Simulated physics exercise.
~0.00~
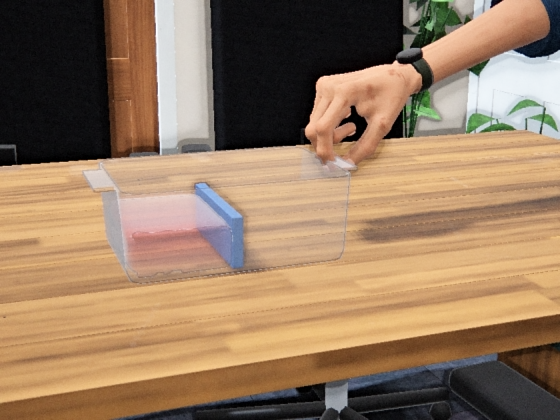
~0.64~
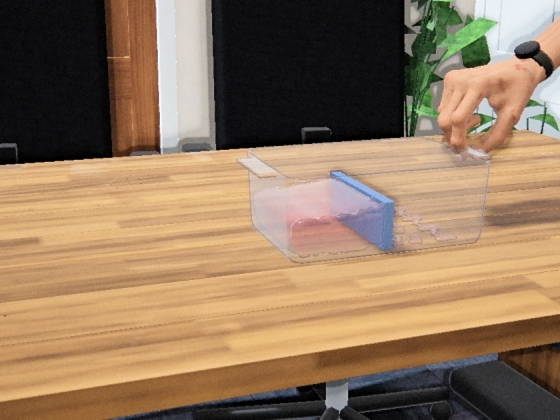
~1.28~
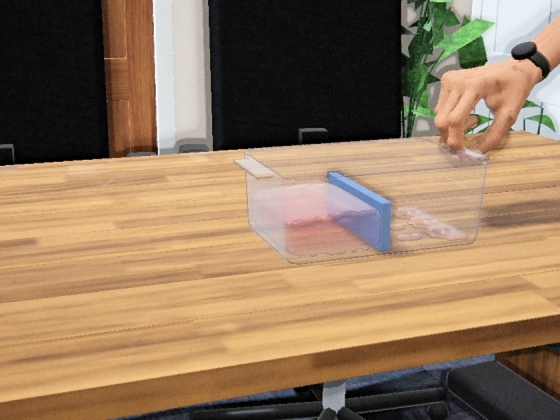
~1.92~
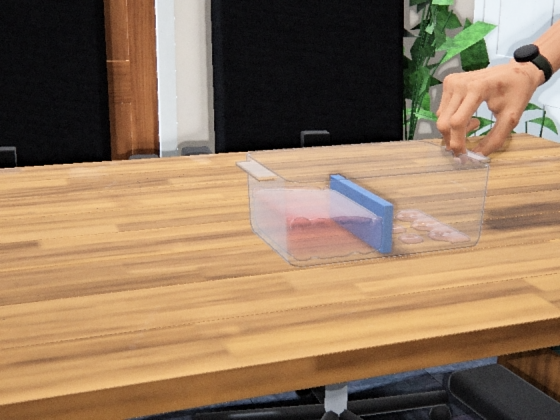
A clear oblong tub with pinkish water left of its upright blue divider was pulled to the right across a wooden table by a hand, then stopped, and a little of the water ended up in the right part, with none spilled outside.
